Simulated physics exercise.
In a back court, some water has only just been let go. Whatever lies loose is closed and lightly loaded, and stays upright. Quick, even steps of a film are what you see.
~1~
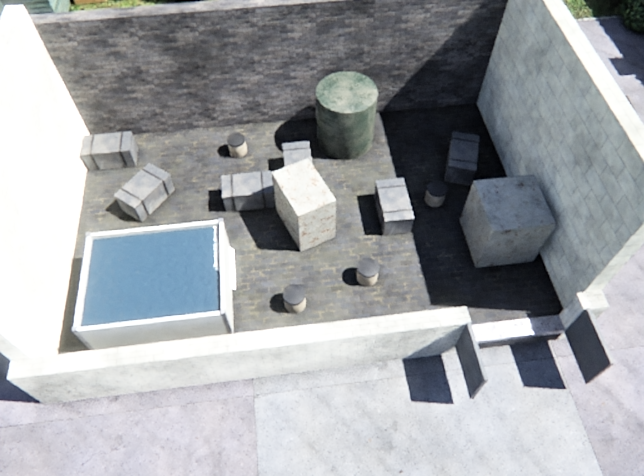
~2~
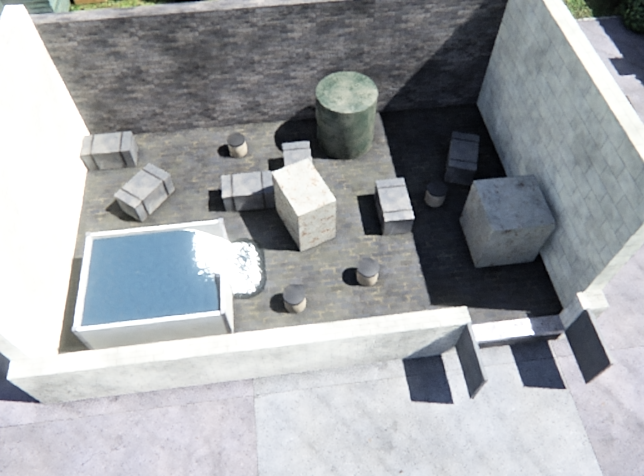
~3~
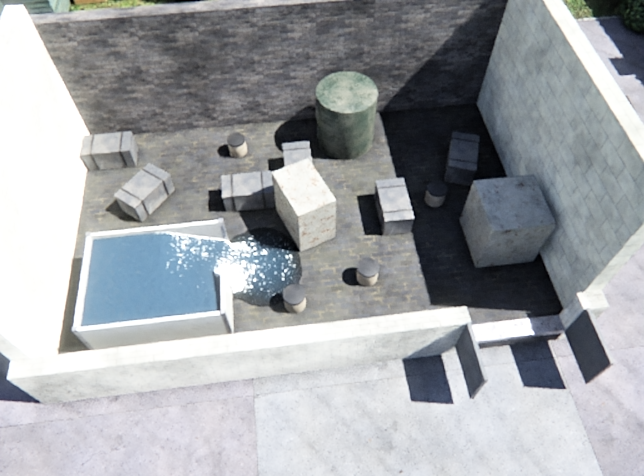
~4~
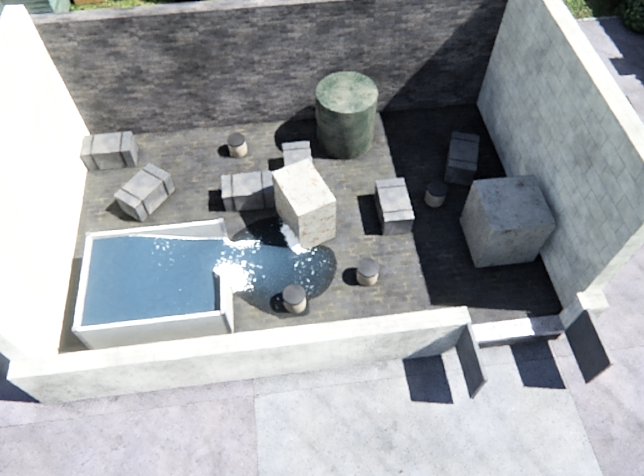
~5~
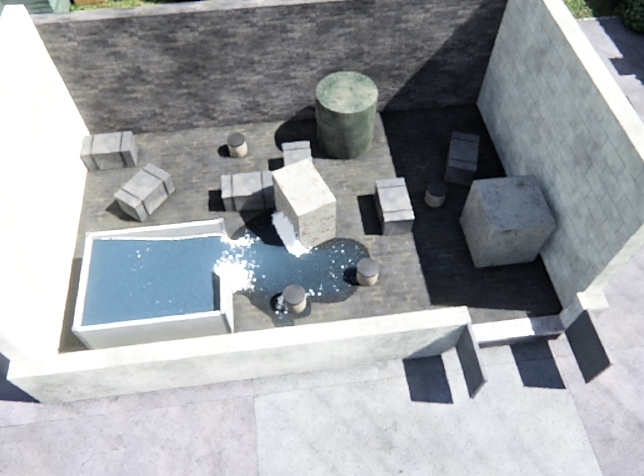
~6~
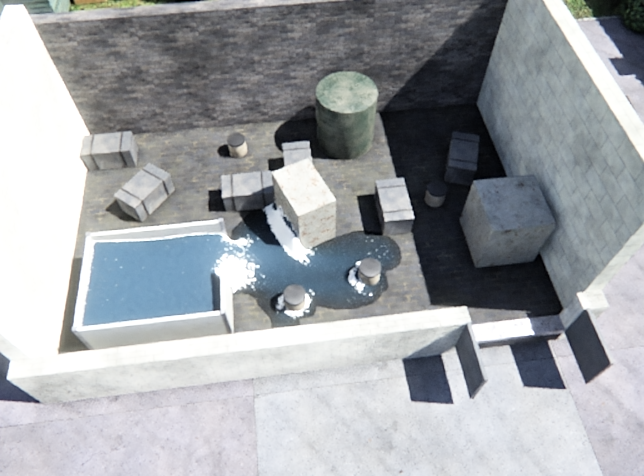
Water poured out of the right side of a white-walled pool and spread rightward across a walled courtyard floor, reaching the pale block, then flowing around two short posts while the blocks stayed put.
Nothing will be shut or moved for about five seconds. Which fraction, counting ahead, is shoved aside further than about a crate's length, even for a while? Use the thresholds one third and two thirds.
I'd put it under one third.
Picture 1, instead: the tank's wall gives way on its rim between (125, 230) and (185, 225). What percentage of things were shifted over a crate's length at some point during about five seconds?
Near 20 in a hundred.
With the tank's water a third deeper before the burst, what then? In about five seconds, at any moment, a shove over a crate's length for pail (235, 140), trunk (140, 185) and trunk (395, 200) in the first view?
Beyond that, then not beyond that, then not beyond that.
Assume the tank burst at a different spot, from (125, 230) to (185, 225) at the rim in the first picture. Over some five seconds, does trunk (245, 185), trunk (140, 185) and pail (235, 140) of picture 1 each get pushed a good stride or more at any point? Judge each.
Object by object: Short of it, covered the distance, covered the distance.
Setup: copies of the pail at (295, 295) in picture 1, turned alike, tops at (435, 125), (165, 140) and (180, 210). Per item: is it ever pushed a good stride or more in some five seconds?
Listed in order: Hardly budges, hardly budges, then hardly budges.
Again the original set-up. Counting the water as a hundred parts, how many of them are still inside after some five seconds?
Close to 88 per cent, I think.
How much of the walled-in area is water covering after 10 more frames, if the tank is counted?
Estimate: Close to 50 in a hundred.
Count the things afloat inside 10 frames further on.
Number: 0.
A moment on, 0 of 10 are well off their spots; 0 afloat.
Next, 3 of 10 are well off their spots; 0 afloat.
Later, 2 of 10 are well off their spots; 1 afloat.
In the end, 2 of 10 are well off their spots, and 3 have been at some point; 0 afloat.
